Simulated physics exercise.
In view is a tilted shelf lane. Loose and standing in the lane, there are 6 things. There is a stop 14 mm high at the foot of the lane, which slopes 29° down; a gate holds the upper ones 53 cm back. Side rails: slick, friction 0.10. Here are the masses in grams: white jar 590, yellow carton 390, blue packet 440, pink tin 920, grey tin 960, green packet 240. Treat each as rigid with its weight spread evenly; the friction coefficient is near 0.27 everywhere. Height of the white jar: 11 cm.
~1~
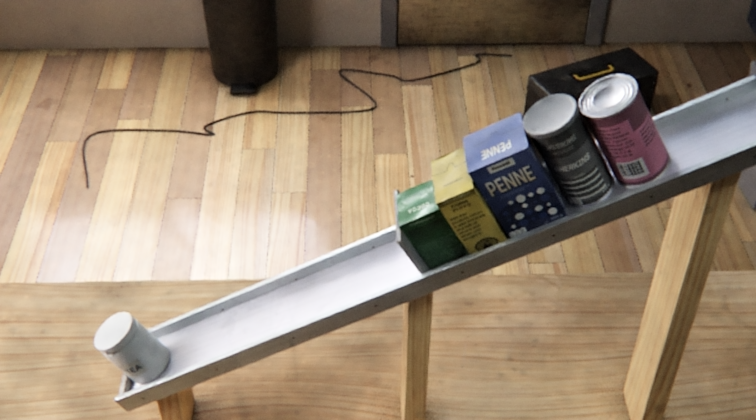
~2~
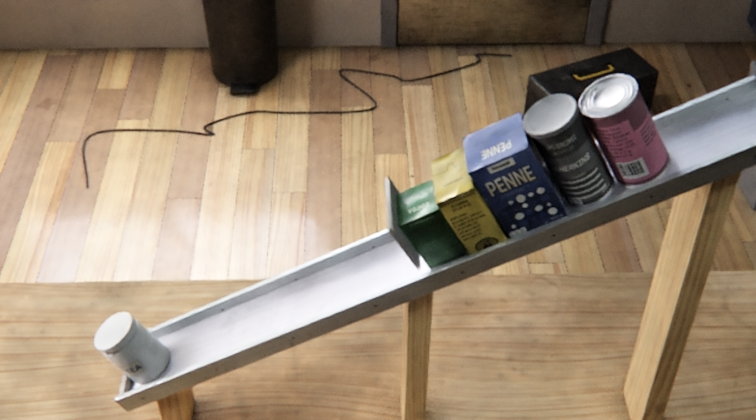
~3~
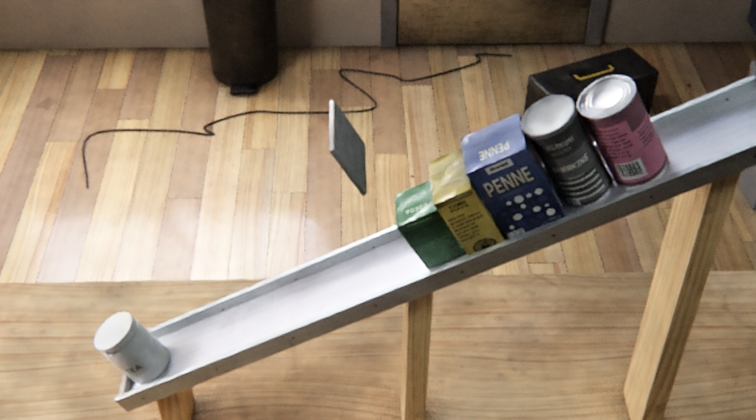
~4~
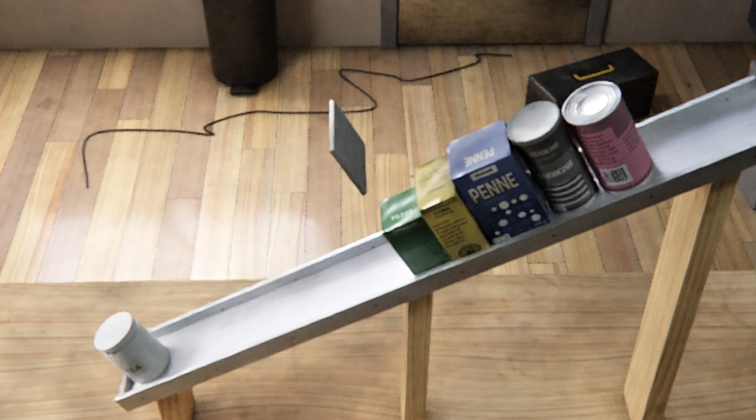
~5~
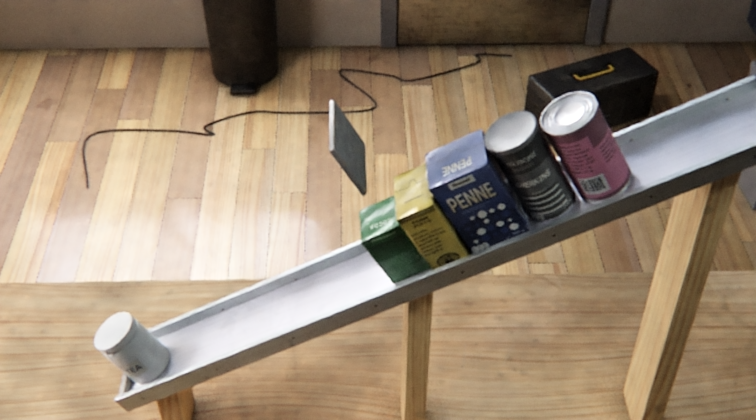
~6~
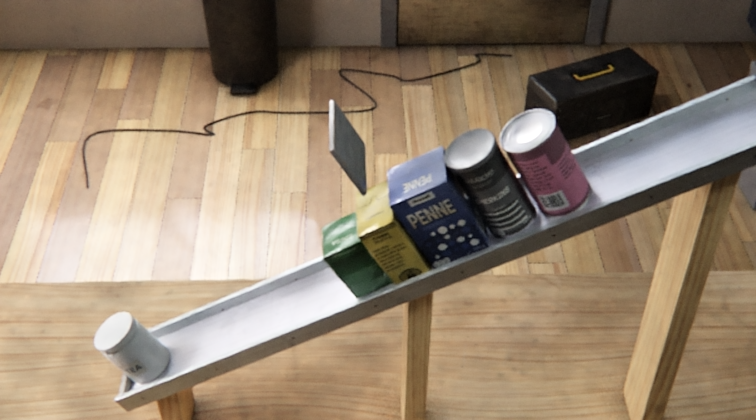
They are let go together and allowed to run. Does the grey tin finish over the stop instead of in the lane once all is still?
No, it stays in the lane.
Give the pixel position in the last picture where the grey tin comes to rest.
Near (274, 271).
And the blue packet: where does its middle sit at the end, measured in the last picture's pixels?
I'd put it at around (228, 293).
Then, 0.20 s on from there, leader 26 cm from the stop; grey tin near (375, 233).
Then, 0.30 s on from there, leader 11 cm from the stop; grey tin near (302, 264).
In the end, all 6 in the lane. In the last view, grey tin near (274, 271).
